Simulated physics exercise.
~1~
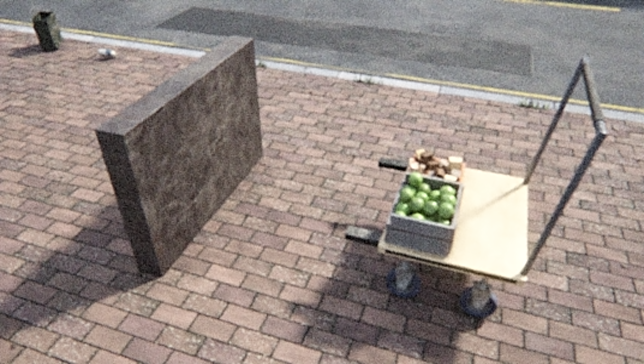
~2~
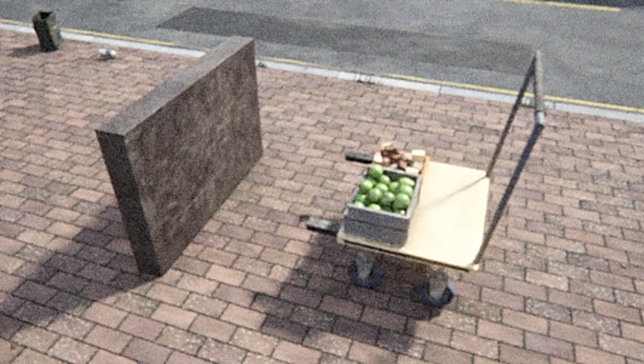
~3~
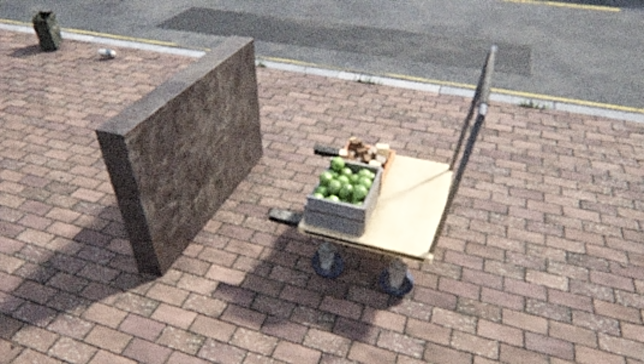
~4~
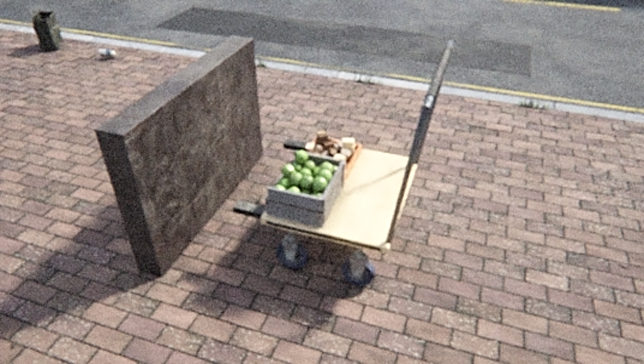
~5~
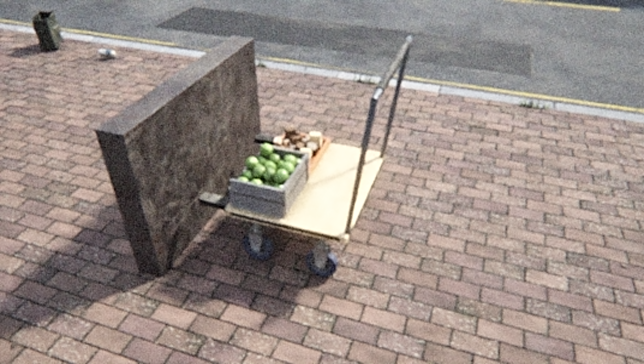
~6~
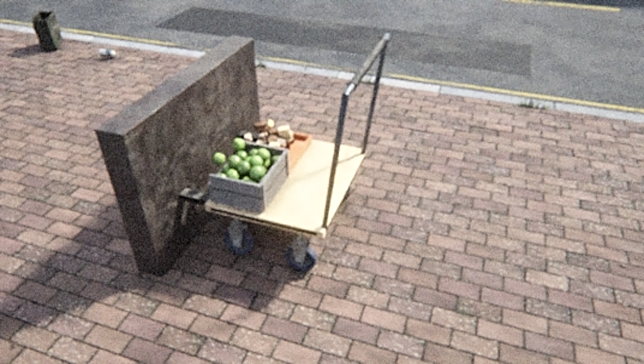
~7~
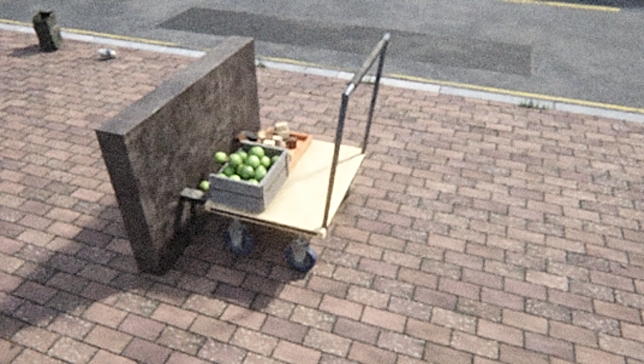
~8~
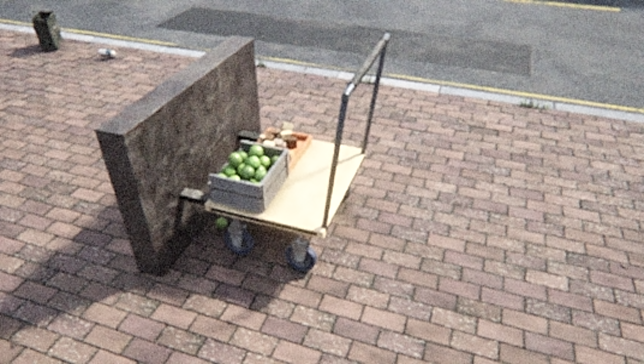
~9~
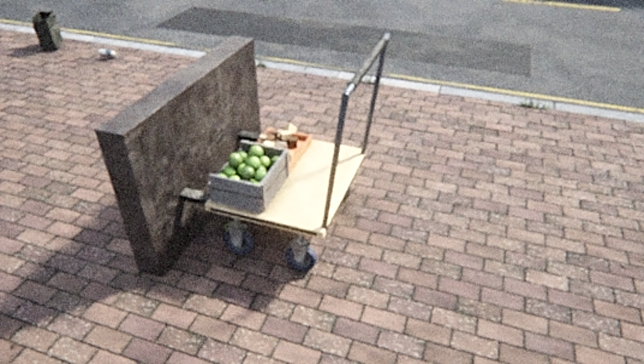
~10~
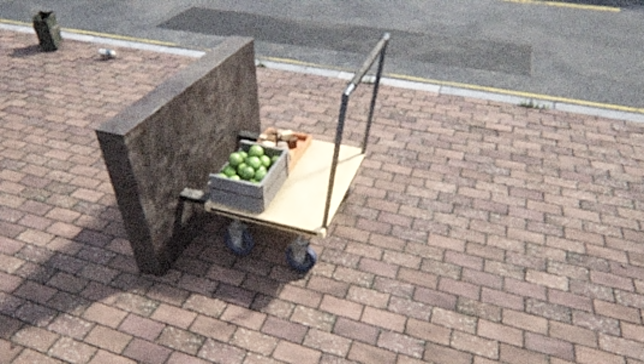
The video shows a platform trolley carrying a grey crate of green apples and an orange crate of wooden blocks rolling left across brick paving until its buffers meet a dark wall, where it stops as a few apples spill over the grey crate's low side, leaving most still inside.
